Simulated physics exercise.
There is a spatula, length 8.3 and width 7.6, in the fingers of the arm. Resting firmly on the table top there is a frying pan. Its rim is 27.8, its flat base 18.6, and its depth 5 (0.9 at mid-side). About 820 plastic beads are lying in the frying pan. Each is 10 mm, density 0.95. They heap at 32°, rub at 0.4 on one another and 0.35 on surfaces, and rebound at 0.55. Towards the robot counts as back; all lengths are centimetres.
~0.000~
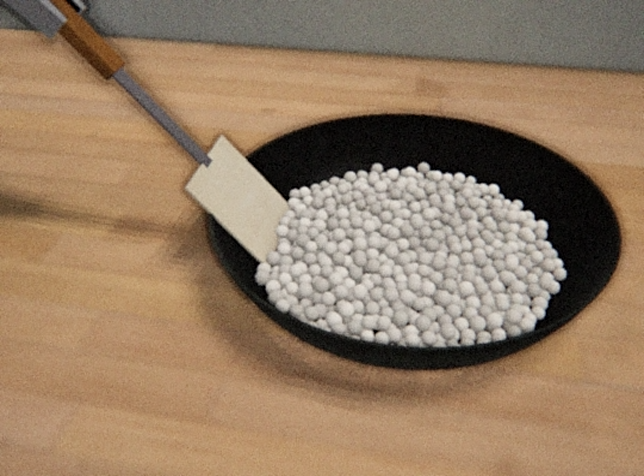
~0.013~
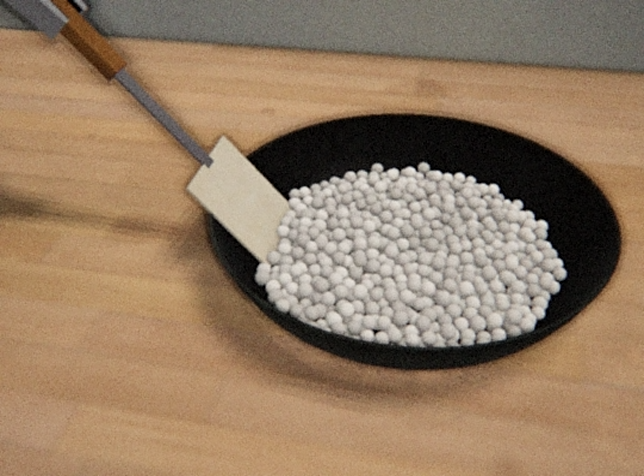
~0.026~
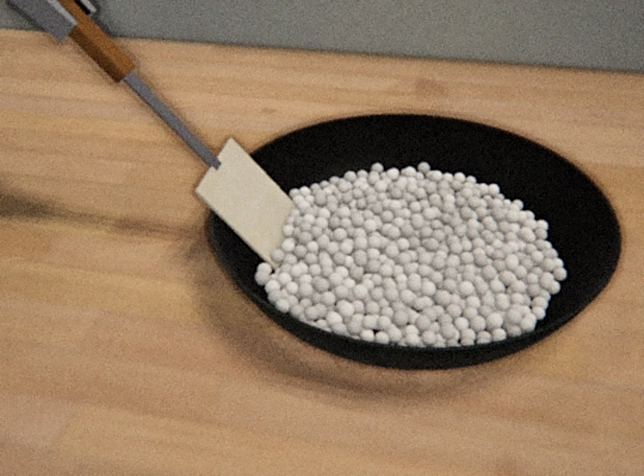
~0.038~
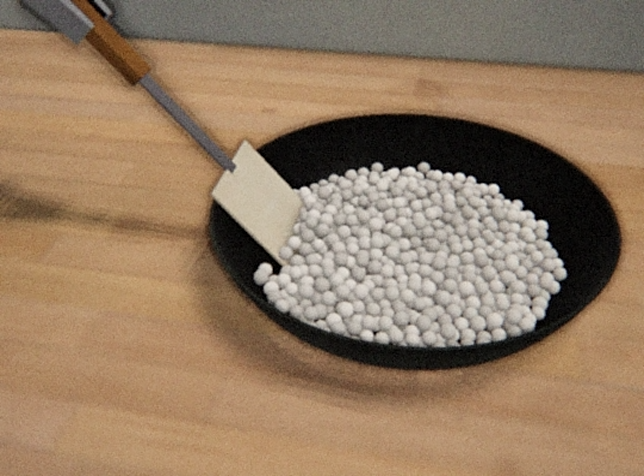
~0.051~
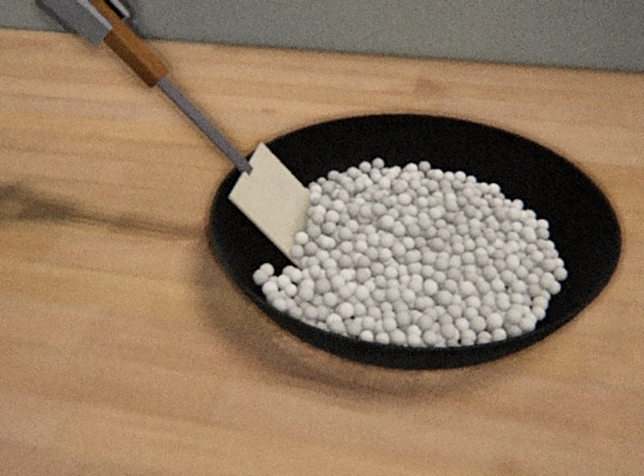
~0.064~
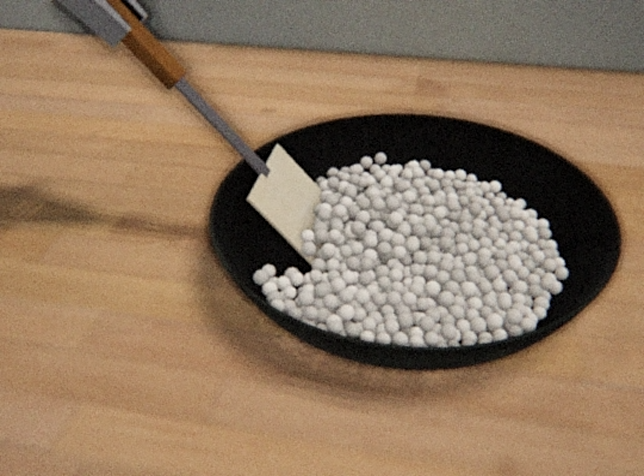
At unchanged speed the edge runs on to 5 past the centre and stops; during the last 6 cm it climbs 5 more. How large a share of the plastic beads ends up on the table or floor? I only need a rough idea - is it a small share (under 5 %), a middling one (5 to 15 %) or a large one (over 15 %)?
A middling one, 5 to 15 %.
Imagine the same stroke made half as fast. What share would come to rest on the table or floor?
About 0 per cent.
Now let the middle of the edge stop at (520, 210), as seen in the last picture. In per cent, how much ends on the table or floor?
Something close to 10 in a hundred.
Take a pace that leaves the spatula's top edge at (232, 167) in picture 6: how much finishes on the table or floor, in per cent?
Roughly 0 per cent.
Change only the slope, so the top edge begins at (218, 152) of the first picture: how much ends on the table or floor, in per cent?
Some 10 per cent.
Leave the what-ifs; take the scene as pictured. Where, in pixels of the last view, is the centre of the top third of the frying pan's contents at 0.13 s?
I'd put it close to (435, 229).
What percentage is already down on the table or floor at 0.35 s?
It comes to some 8 in a hundred.
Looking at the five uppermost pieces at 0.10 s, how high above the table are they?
About 6 centimetres.
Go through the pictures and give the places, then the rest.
The first frame shows spatula top edge at (204, 161), sloping 49°; upper third of the load around (398, 237), from x 265 to 560, top at y 170; 821 in the frying pan.
The second frame shows spatula top edge at (206, 161), sloping 49°; upper third of the load around (398, 238), from x 265 to 560, top at y 170.
The third frame shows spatula top edge at (214, 163), sloping 49°; upper third of the load around (393, 238), from x 265 to 560, top at y 170.
The fourth frame shows spatula top edge at (229, 166), sloping 49°; upper third of the load around (392, 234), from x 260 to 560, top at y 170.
The fifth frame shows spatula top edge at (246, 168), sloping 49°; upper third of the load around (390, 233), from x 260 to 560, top at y 165.
The sixth frame shows spatula top edge at (263, 170), sloping 49°; upper third of the load around (394, 231), from x 260 to 560, top at y 160; 821 in the frying pan.
By 0.10 s, sloping 49°, highest piece 7 above the table; 821 in the frying pan.
By 0.13 s, sloping 49°, highest piece 9 above the table; 821 in the frying pan.
By 0.35 s, sloping 49°, highest piece 8 above the table; 748 in the frying pan, 68 on the table or floor, 5 on the blade or in flight.
By 1.40 s, sloping 49°, highest piece 4 above the table; 748 in the frying pan, 73 on the table or floor.
Final count, 748 in the frying pan, 73 on the table or floor. That is 9 % on the table or floor.
